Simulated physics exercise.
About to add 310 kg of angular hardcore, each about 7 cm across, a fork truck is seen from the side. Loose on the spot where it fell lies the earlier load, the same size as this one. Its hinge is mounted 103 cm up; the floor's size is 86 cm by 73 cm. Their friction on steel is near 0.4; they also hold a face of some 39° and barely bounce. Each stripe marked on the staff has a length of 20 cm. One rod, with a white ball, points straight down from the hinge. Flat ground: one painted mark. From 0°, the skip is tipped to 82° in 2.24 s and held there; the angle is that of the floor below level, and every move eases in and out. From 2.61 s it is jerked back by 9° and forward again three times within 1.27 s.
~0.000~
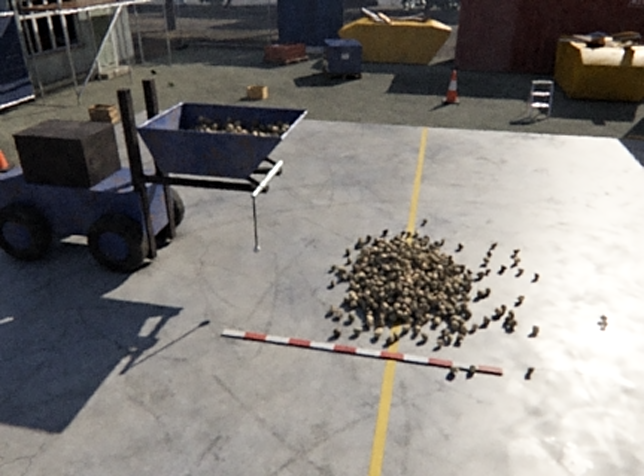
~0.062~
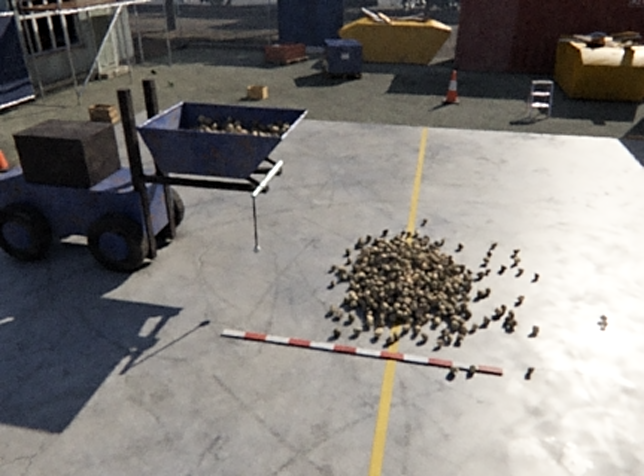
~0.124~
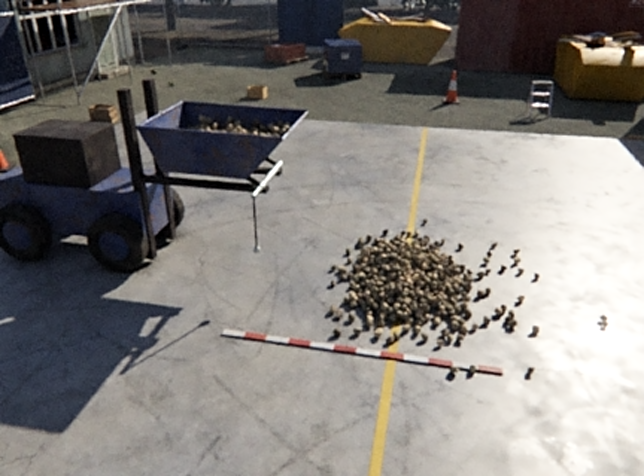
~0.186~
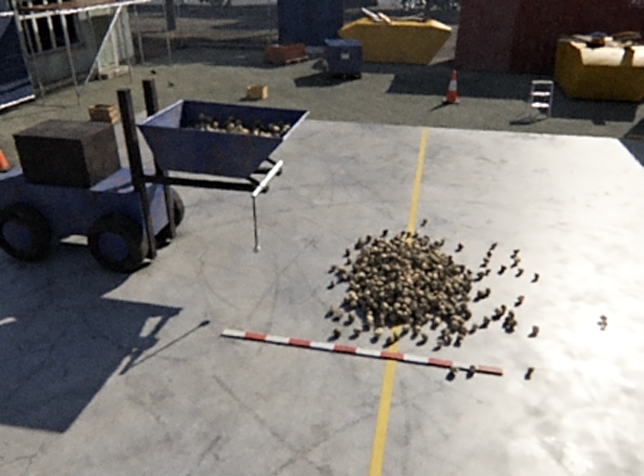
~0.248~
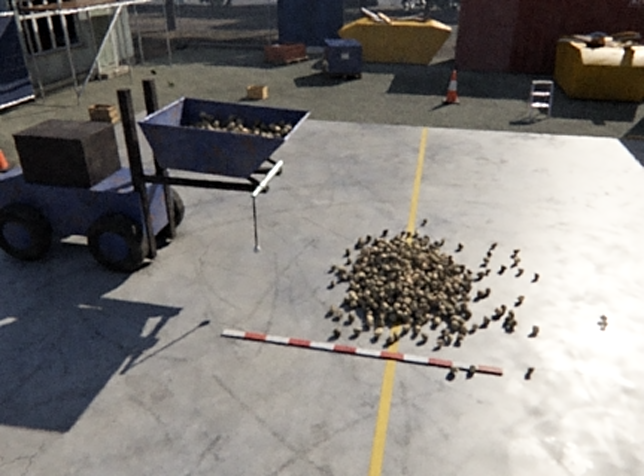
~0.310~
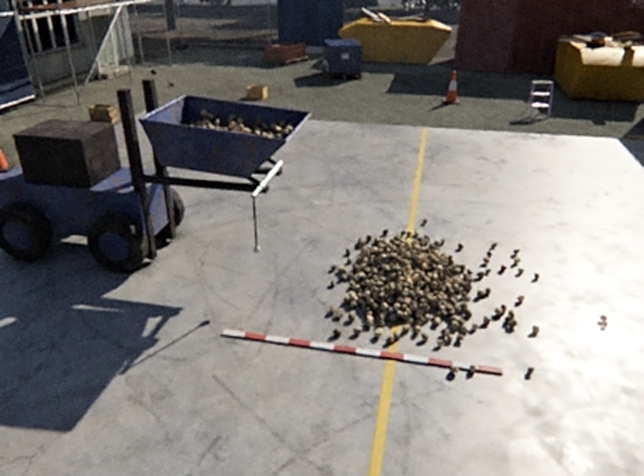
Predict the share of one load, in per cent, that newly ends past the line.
My estimate is 12 per cent.
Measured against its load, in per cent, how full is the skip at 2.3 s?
Close to 30 in a hundred.
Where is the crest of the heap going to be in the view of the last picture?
Somewhere close to (377, 247).
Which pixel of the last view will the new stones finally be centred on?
In the last view, somewhere near (367, 264).
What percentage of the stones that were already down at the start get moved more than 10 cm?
Some 0 percent, give or take.
After 1.7 s the floor is at 69°; in per cent of one load, 100 in the skip, 52 short of the line, 48 past the line; the foremost stones are at (542, 289).
After 2.3 s the floor is at 82°; in per cent of one load, 32 in the skip, 118 short of the line, 50 past the line; the foremost stones are at (542, 289).
After 4.3 s the floor is at 82°; in per cent of one load, 0 in the skip, 140 short of the line, 60 past the line; the foremost stones are at (542, 289).
After 6.9 s the floor is at 82°; in per cent of one load, 0 in the skip, 140 short of the line, 60 past the line; the foremost stones are at (542, 289). Net gain past the line, 12.
